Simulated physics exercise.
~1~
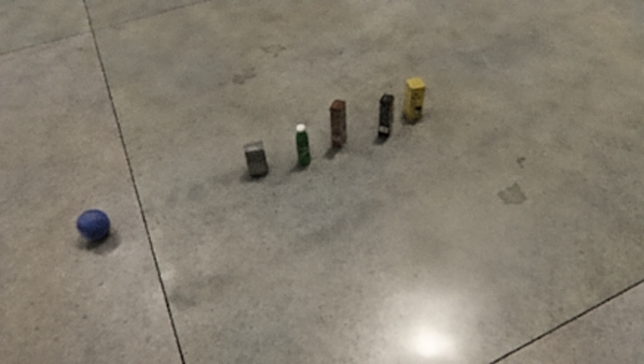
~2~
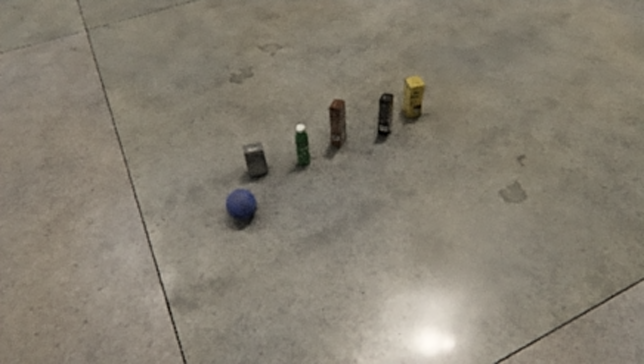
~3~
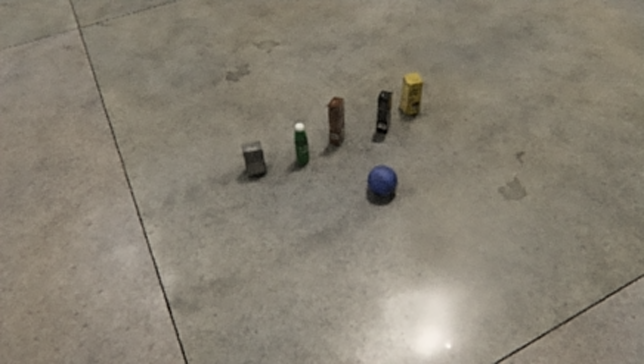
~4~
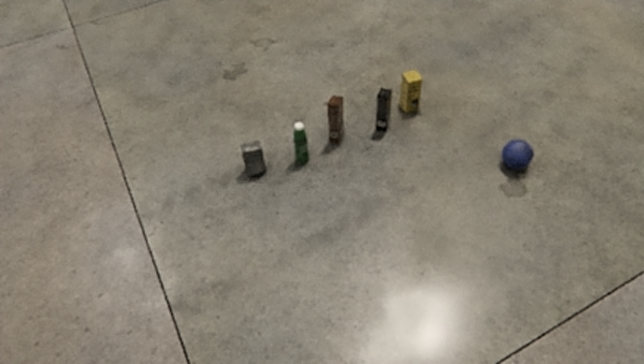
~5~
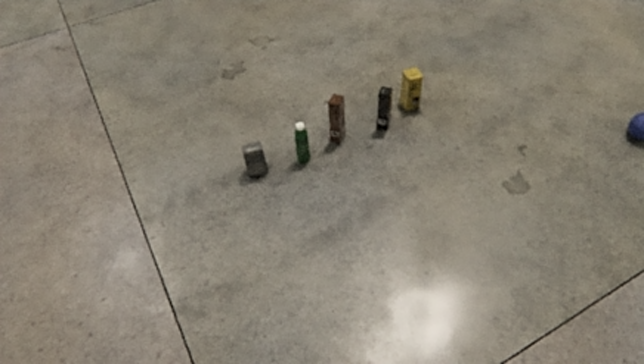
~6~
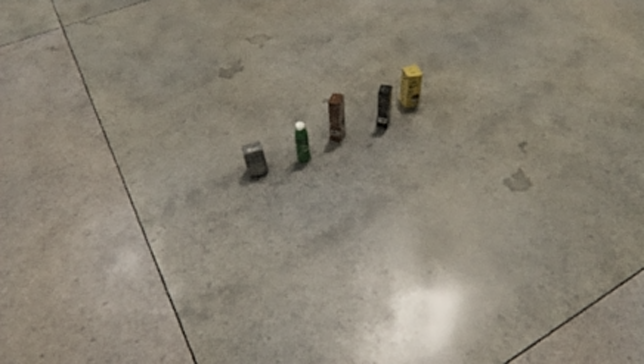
On a concrete floor, a blue ball rolling left to right past five standing household items and out of view, leaving all upright.
